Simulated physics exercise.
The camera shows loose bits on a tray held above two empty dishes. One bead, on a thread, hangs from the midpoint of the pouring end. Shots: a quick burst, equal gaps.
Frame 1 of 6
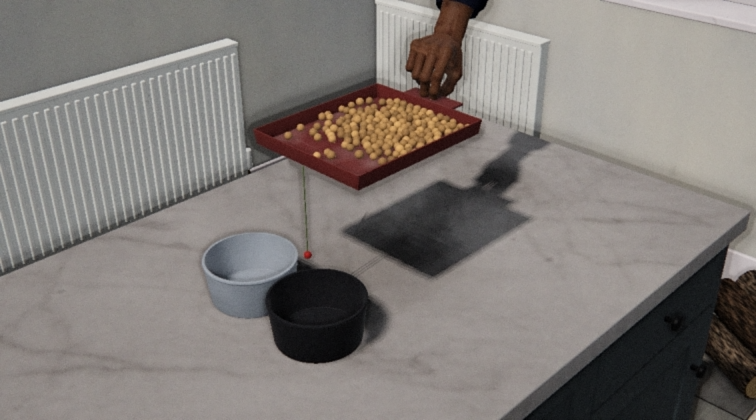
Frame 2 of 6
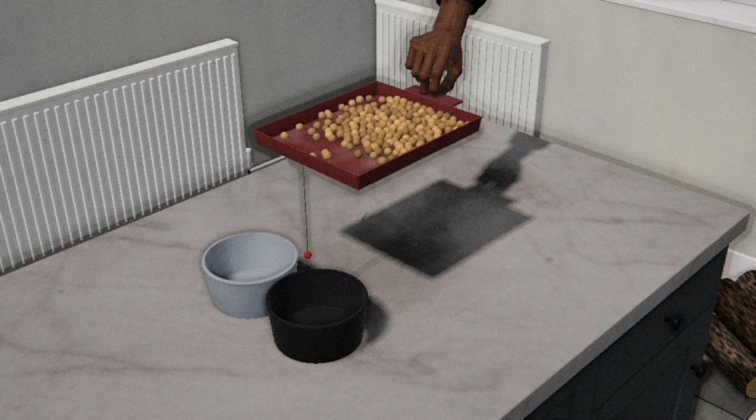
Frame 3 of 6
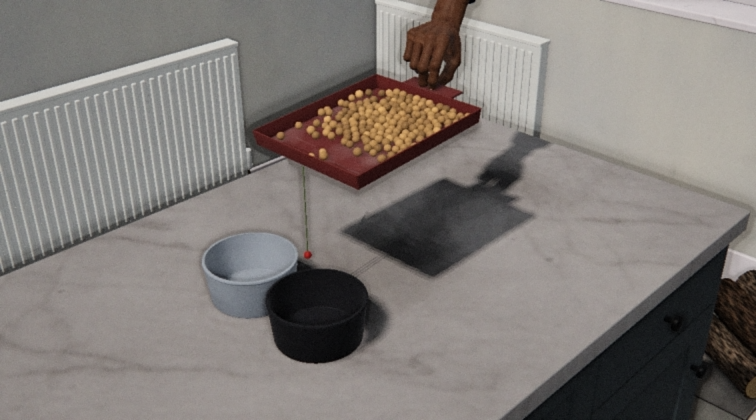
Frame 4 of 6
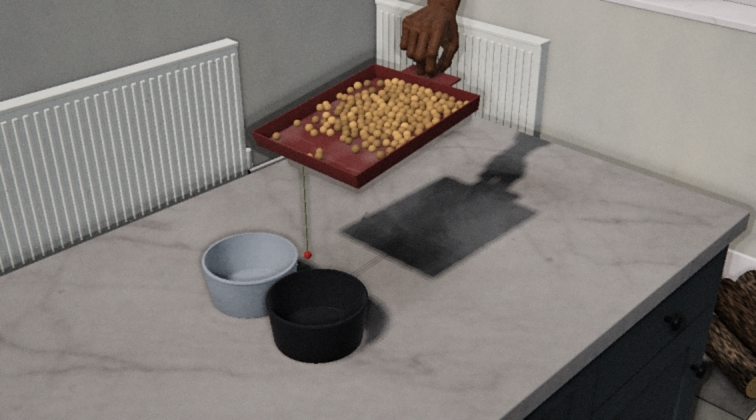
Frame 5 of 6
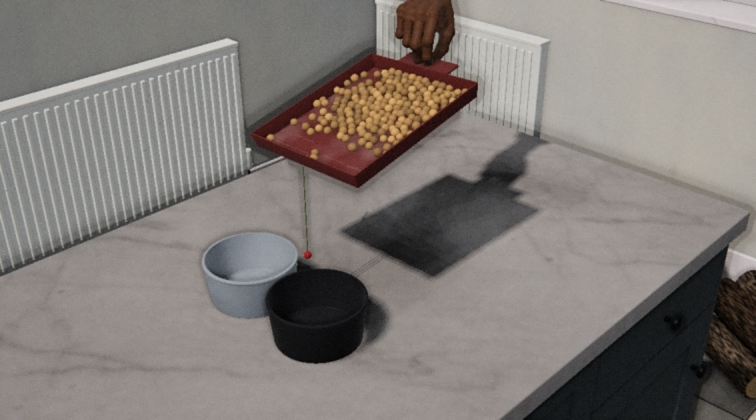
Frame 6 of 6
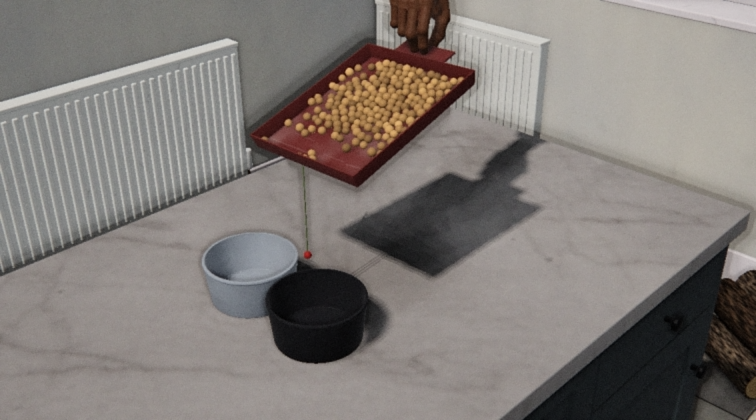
A dark red tray of round, tan beads, gripped by a hand at its far end, tilts gradually as the hand rises, its near edge staying almost in place while the beads shift slightly toward it. Below, a pale blue-grey dish and a black dish sit empty on a marbled counter, near a small red bead on a hanging thread. The fixed view looks down across the counter toward white radiators on grey and pale walls.
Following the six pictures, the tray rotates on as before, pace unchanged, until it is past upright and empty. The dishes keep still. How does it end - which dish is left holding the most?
My bet is the dish over on the left is left holding more.
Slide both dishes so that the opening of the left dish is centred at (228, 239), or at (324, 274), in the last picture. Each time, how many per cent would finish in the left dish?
Close to 30 in a hundred, then close to 10 in a hundred.
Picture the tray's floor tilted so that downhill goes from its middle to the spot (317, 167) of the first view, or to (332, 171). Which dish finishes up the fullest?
The rightmost dish, then the rightmost dish.
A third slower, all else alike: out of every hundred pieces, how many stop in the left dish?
It would be around 60 per cent.
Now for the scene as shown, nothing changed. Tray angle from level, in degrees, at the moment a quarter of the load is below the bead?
The angle is roughly 95° at that point.
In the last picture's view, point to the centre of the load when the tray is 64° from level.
I'd mark it close to (298, 144).
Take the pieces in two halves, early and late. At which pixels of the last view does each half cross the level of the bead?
Earlier half at (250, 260), later half at (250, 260).
Soon after the last picture, tray tipped steeply; most on the tray; a stray few in the right dish; a stray few in the left dish; a small part in the air.
A little later, tray tipped past a quarter turn; about a quarter on the tray; a small part in the right dish; about a third in the left dish; a small part outside both; about a third in the air.
Later still, tray tipped past a quarter turn; about a quarter in the right dish; about half in the left dish; about a quarter outside both.
By the end, tray tipped past a quarter turn; about a quarter in the right dish; about half in the left dish; about a quarter outside both.
